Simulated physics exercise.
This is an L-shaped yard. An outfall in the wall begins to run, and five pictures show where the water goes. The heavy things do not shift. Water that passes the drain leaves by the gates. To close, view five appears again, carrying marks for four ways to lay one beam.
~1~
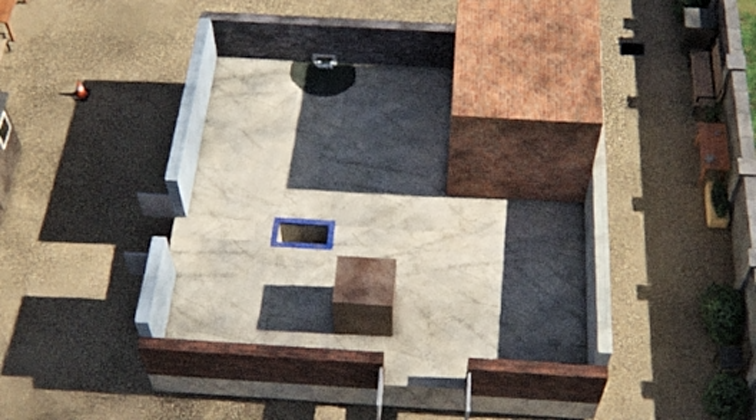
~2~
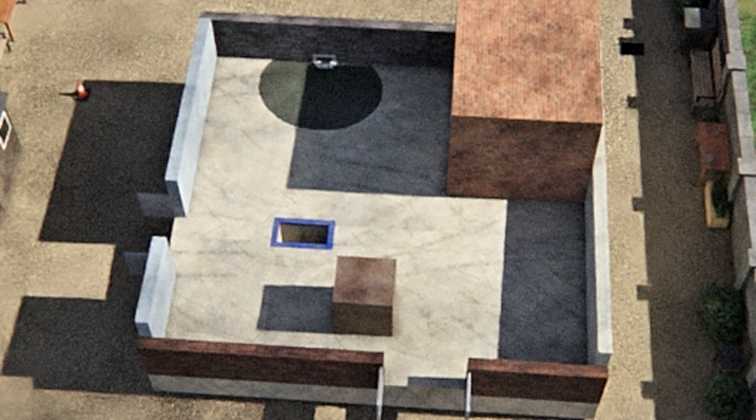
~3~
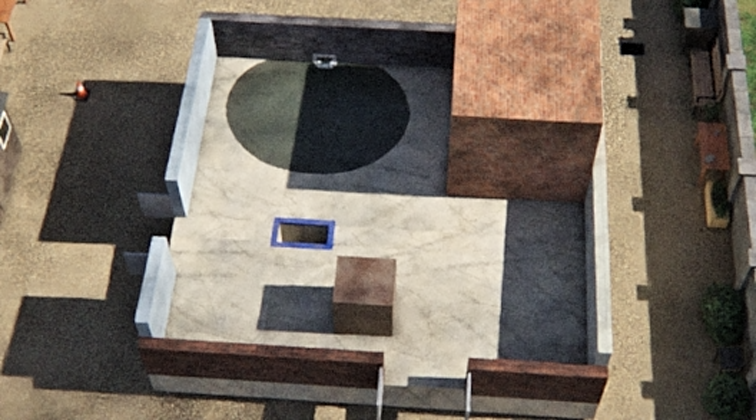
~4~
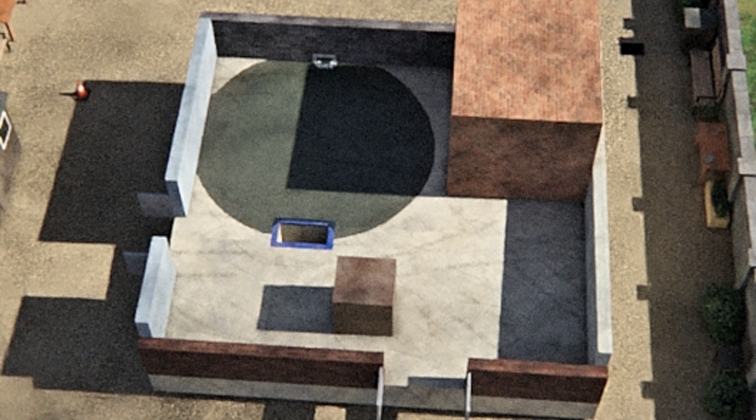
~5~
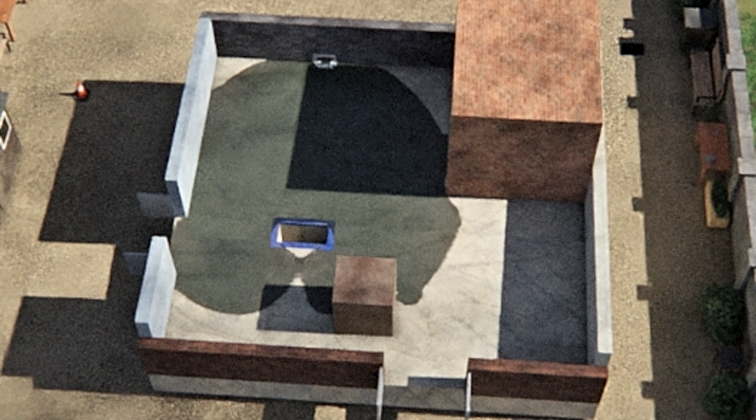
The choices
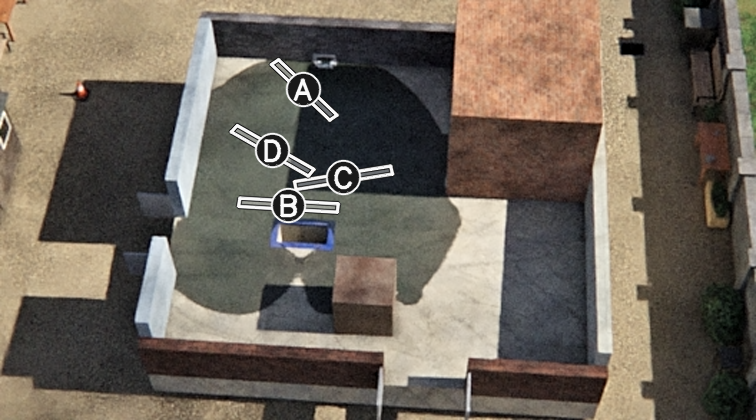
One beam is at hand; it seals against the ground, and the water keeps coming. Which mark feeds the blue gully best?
Use place D.
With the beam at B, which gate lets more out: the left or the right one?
More leaves on the right.
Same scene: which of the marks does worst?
Place B.
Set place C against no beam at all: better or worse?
Place C is worse.
On the marked copy, A from (275, 62) to (333, 117); B from (239, 202) to (337, 208); C from (295, 185) to (391, 170); D from (234, 128) to (311, 172).
For place A, about 9 % of the stream goes into the blue gully, about 84 % out by the gates.
For place B, next to none of the stream goes into the blue gully, about 89 % out by the gates.
For place C, about 7 % of the stream goes into the blue gully, about 81 % out by the gates.
For place D, about 13 % of the stream goes into the blue gully, about 78 % out by the gates.
